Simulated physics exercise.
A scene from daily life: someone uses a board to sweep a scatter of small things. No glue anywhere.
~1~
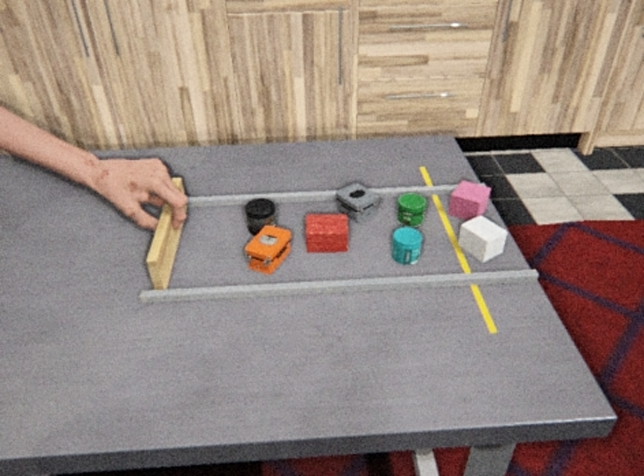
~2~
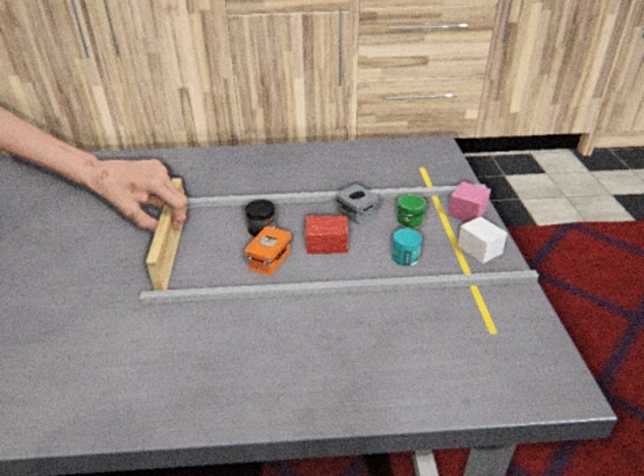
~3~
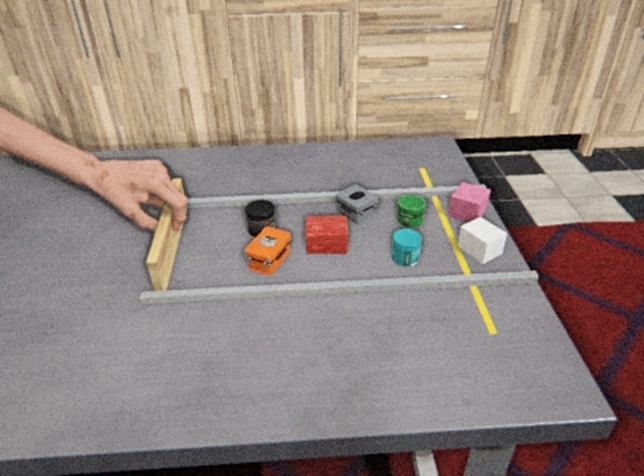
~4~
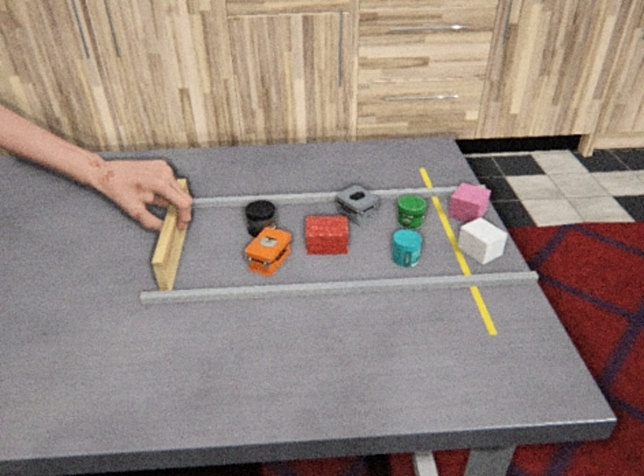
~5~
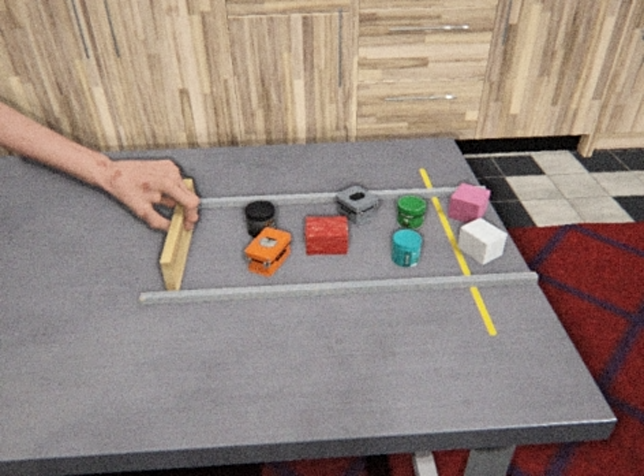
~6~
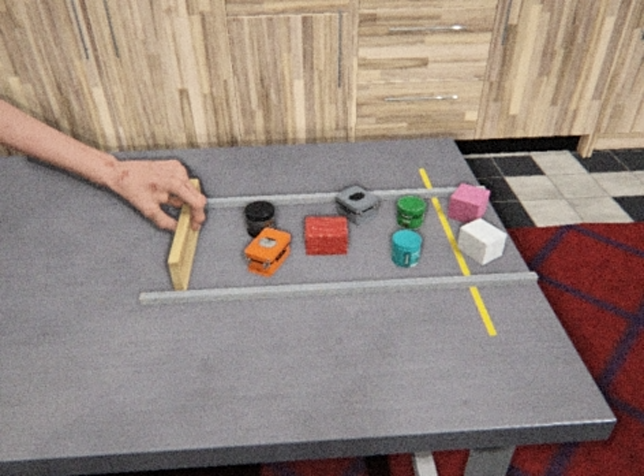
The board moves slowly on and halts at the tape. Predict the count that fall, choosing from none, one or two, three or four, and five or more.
The count that fall is one or two.
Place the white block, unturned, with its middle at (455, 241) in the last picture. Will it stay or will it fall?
Result: It does not stay.
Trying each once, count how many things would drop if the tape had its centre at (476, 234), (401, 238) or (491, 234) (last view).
5, 0, 5.
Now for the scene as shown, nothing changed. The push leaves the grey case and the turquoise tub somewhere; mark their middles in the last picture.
First at (454, 196); second at (502, 245).
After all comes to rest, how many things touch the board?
That would be 3 of them.
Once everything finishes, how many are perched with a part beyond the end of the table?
The count is 1.
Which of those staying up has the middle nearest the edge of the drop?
That would be the red block, the foremost.
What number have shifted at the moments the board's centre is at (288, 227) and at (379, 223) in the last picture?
3 and 6.
Soon after, none off yet; pink block at rest near (469, 204); white block at rest near (481, 241); green pot at rest near (410, 213).
After that, none off yet; pink block displaced a little near (478, 203); white block displaced a little near (495, 246); green pot displaced about its own width near (448, 209).
In the end, the number that fall off is one or two; gone, white block and pink block.
